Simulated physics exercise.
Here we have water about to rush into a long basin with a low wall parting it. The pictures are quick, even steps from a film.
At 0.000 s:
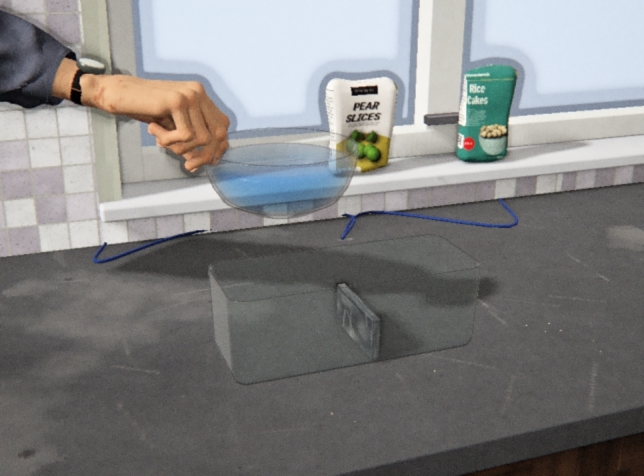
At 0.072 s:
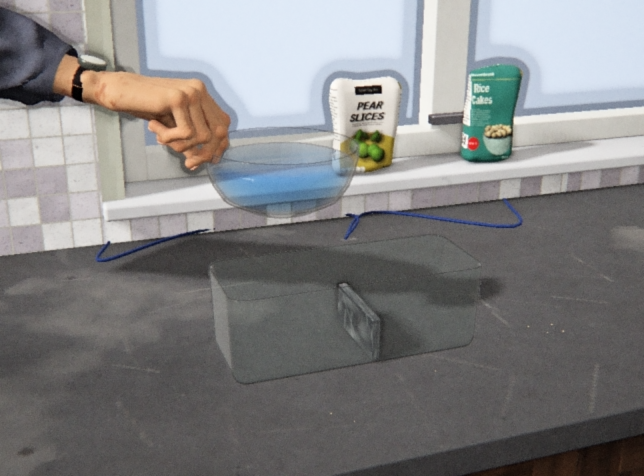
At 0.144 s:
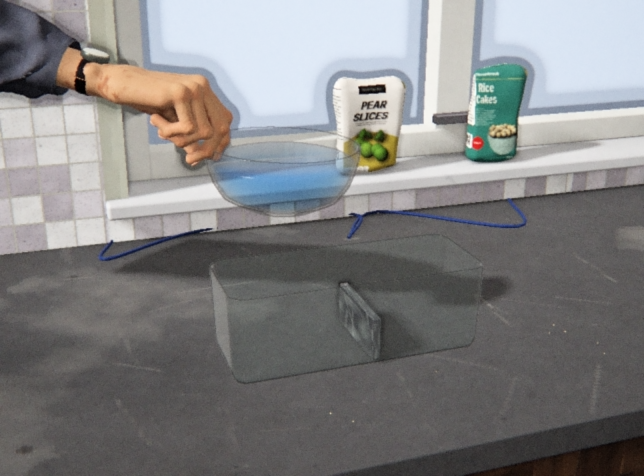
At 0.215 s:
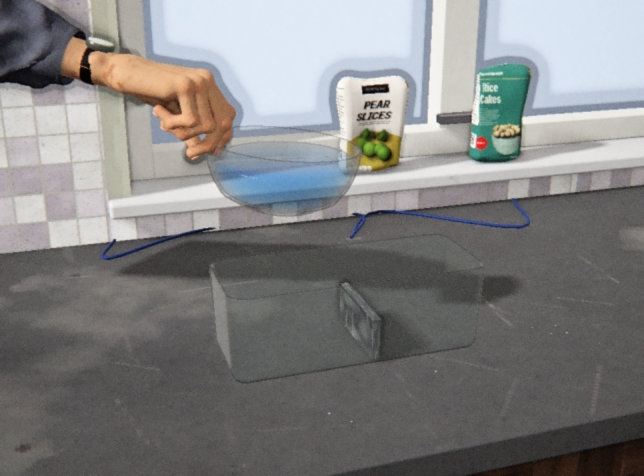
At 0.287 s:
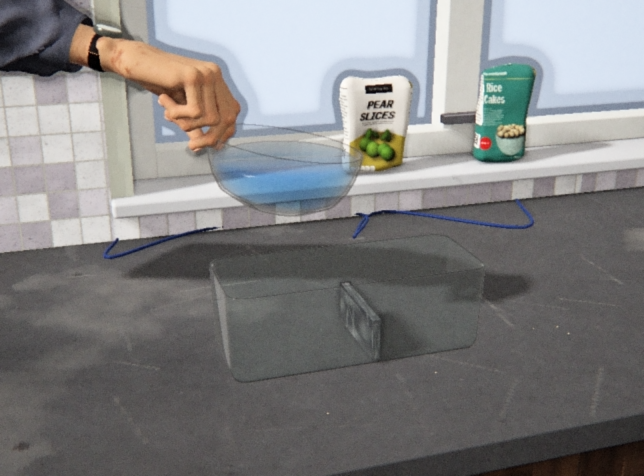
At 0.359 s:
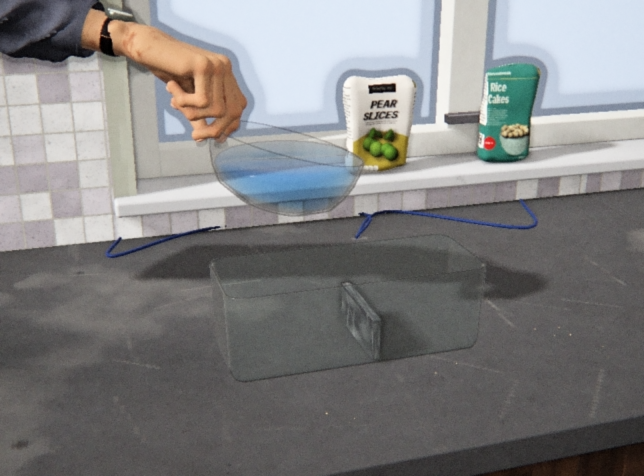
A clear bowl of blue water, held by a hand above a long see-through basin with a low dividing wall, tilted gradually to the right, slowly at first and then a bit faster.
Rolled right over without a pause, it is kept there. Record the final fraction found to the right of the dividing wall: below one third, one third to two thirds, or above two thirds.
Final fraction right of the wall: Above two thirds.
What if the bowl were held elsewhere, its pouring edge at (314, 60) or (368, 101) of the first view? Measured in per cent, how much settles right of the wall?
About 65 % the first time, about 85 % the second.
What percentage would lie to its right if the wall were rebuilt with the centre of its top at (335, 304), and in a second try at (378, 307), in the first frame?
Respectively 90 and 55 per cent, approximately.
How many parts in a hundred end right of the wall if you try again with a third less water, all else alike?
It comes to near 75 per cent.
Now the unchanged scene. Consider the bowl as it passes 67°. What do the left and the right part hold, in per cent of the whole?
The left part holds 0 percent and the right part 30 percent.
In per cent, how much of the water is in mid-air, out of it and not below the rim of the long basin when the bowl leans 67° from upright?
Share in flight: Approx. 30 %.
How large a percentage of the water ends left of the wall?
Share approx. 20 per cent.
A moment on, the bowl is tipped part way and 36 per cent is still to pour, 1 is left of the wall and 32 right of it.
Next, the bowl is tipped on its side and 1 per cent is still to pour, 15 is left of the wall and 78 right of it.
Then the bowl is tipped right over and 0 per cent is still to pour, 21 is left of the wall and 77 right of it.
Later the bowl is tipped right over and 0 per cent is still to pour, 21 is left of the wall and 77 right of it.
In the end 21 per cent lies left of the wall, 77 right of it and 3 outside.
